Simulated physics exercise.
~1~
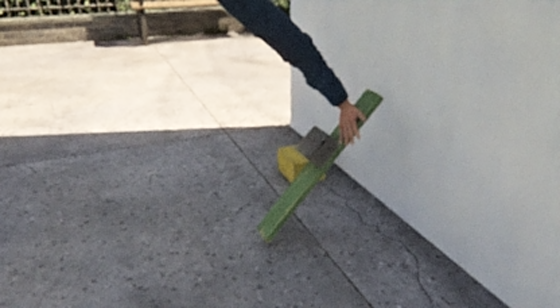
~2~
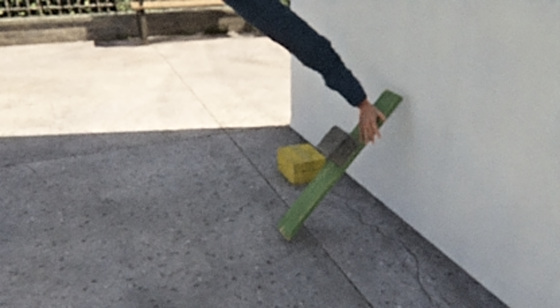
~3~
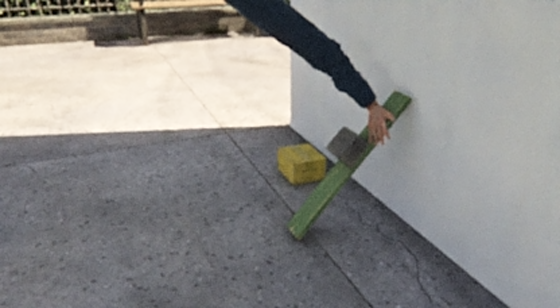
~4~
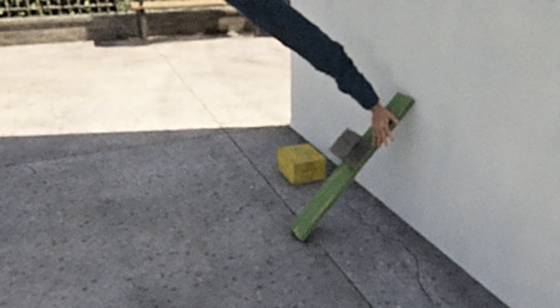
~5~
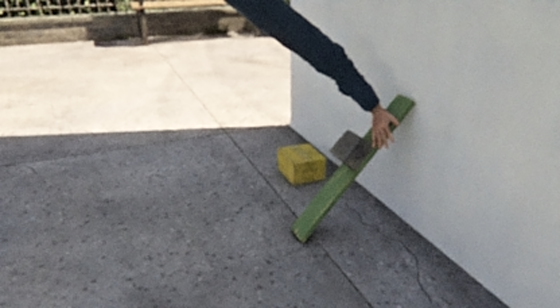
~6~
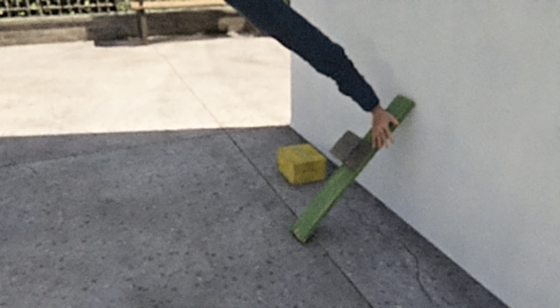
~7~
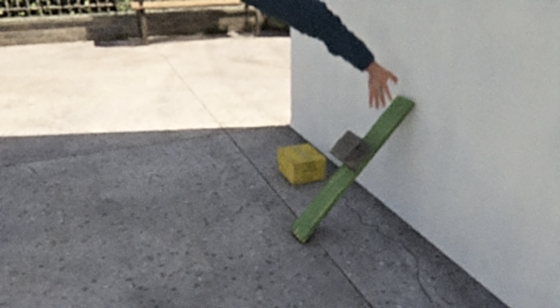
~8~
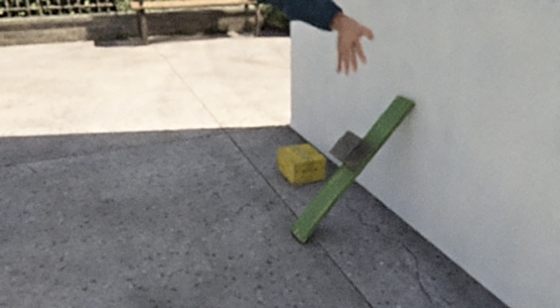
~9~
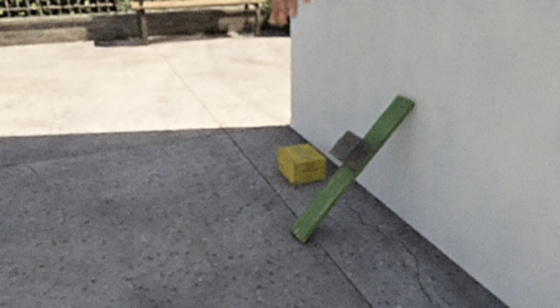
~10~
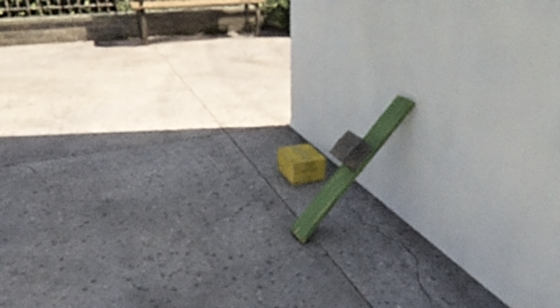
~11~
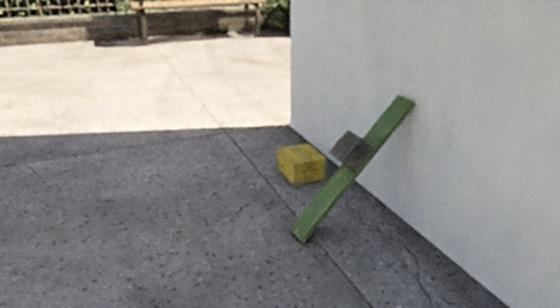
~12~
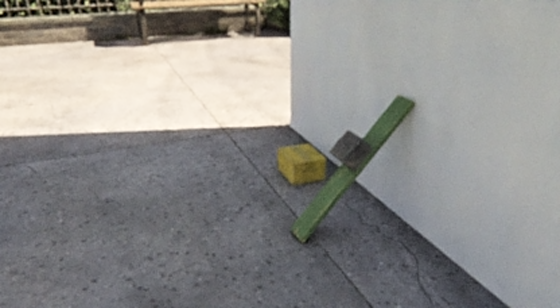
A long green plank is being leaned against a white wall by a hand reaching in from the top, on a shaded patch of grey paving seen from a fixed viewpoint slightly above. A yellow box sits on the ground behind the plank, near the foot of the wall, with a small grey block-like object by the plank's middle. The hand shifts the plank to the right until its upper end rests on the wall, then holds it steady. The fingers open, and the arm draws back up out of view. The plank stays leaning, motionless, beside the unmoved yellow box.
